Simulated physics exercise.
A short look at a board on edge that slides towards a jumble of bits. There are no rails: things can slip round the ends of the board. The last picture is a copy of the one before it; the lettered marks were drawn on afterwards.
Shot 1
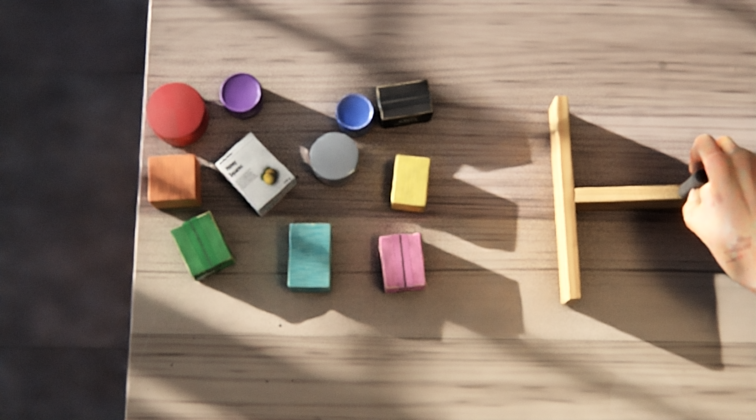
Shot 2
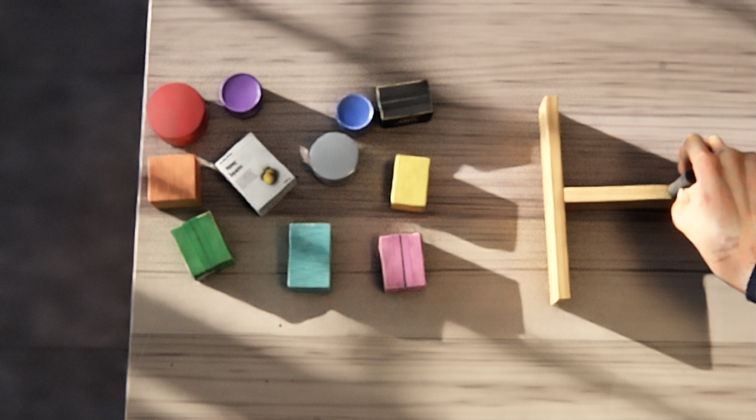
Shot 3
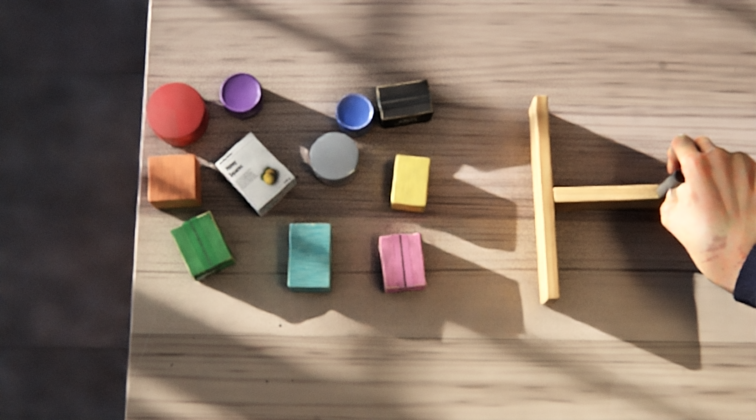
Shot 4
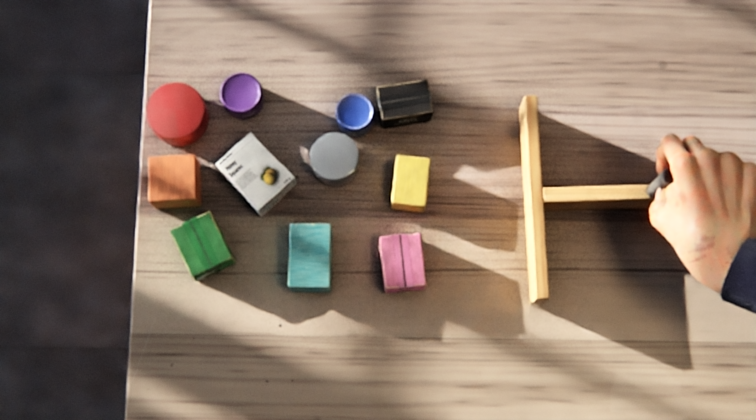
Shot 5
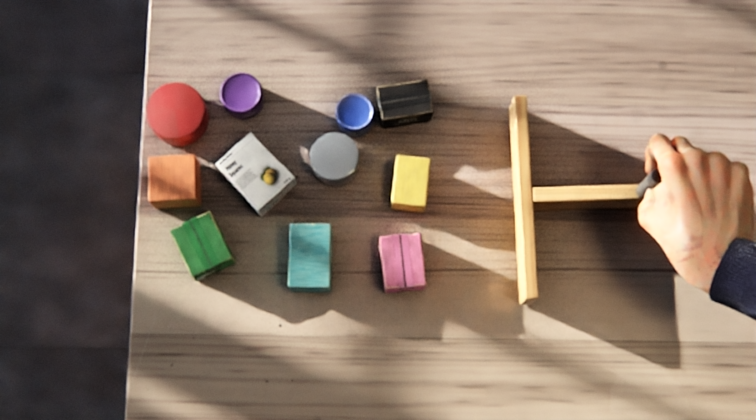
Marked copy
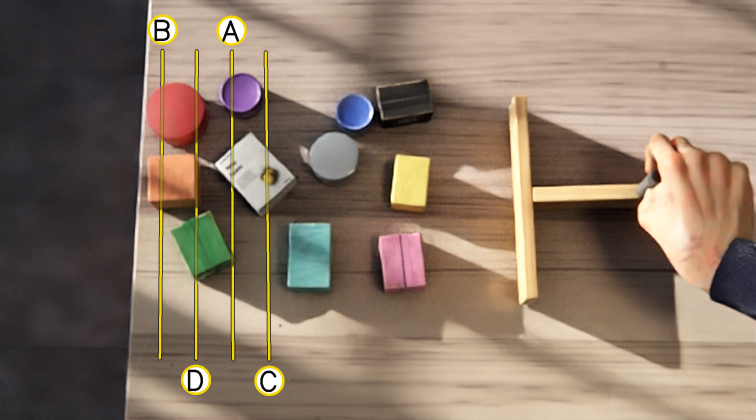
A wooden board on edge, pushed by a hand gripping its handle, slides a short way left across a wooden table, drawing nearer to a cluster of colourful blocks, round containers and a small white packet, which all stay still.
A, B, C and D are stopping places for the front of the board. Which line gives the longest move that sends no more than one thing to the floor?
It should halt at C.
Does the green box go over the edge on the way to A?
By then, yes.
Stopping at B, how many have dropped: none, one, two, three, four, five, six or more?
In all, six or more.
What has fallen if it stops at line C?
The orange block.
On the marked copy, A at (232, 201); B at (161, 200); C at (267, 201); D at (196, 200).
Following C. Soon after the start, board (432, 194); black box (395, 104); blue tub (350, 116).
Later, board (339, 192); purple jar (230, 91); white packet (234, 183).
In the end, board (270, 191); orange block over the edge; red tin (151, 116); one fallen.
As for the rest, A drops three; B drops seven; D drops six.
